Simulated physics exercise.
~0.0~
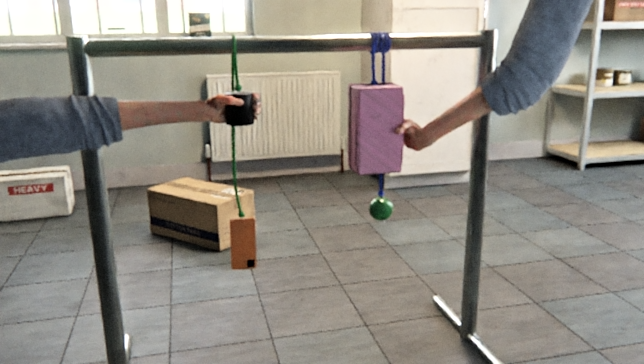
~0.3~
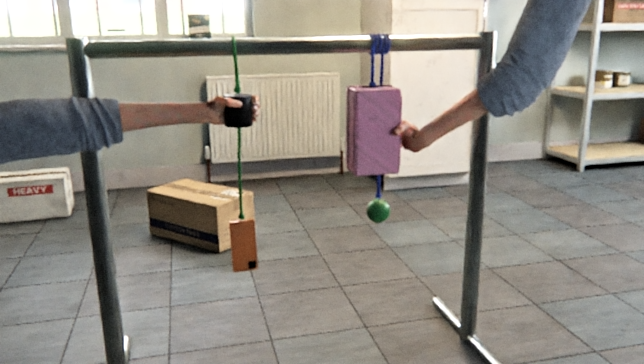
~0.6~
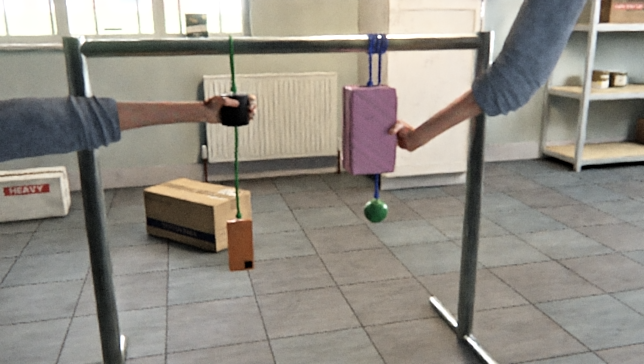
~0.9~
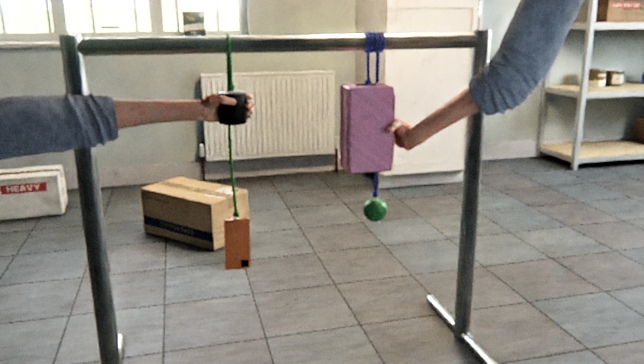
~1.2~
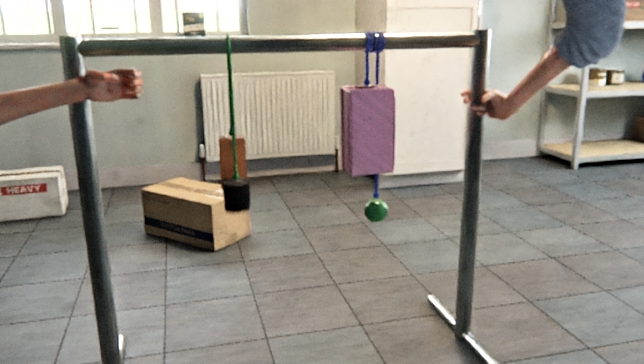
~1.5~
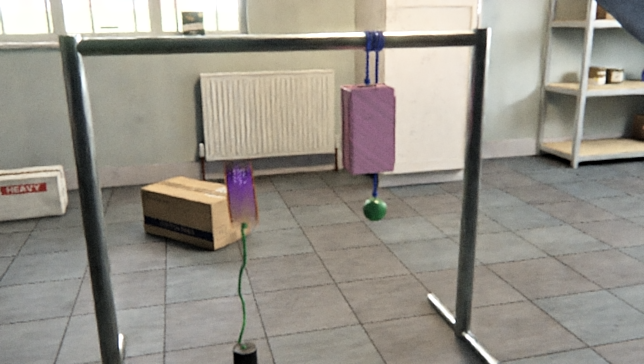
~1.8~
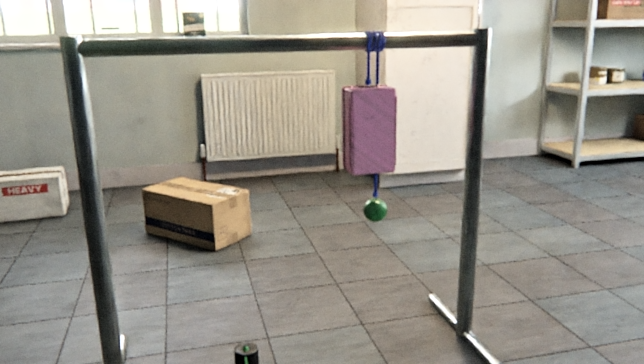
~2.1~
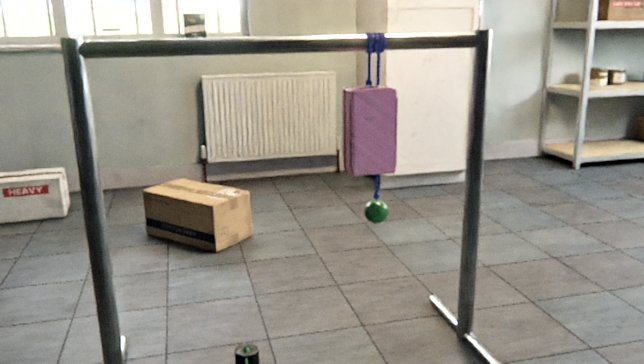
Two grey-sleeved arms reach in from either side of a metal frame in a grey-tiled room, seen from the front by a gently swaying camera. The left hand holds a small black cylinder on a green cord with a flat orange-brown object at its lower end, while the right hand steadies a pink case on a blue cord above a green ball. Both hands let go and draw back. The cylinder drops as the flat object rises, then the green cord comes off the bar and the flat object tumbles down, out of view. Finally, the cylinder rests on the floor and the pink case still hangs.
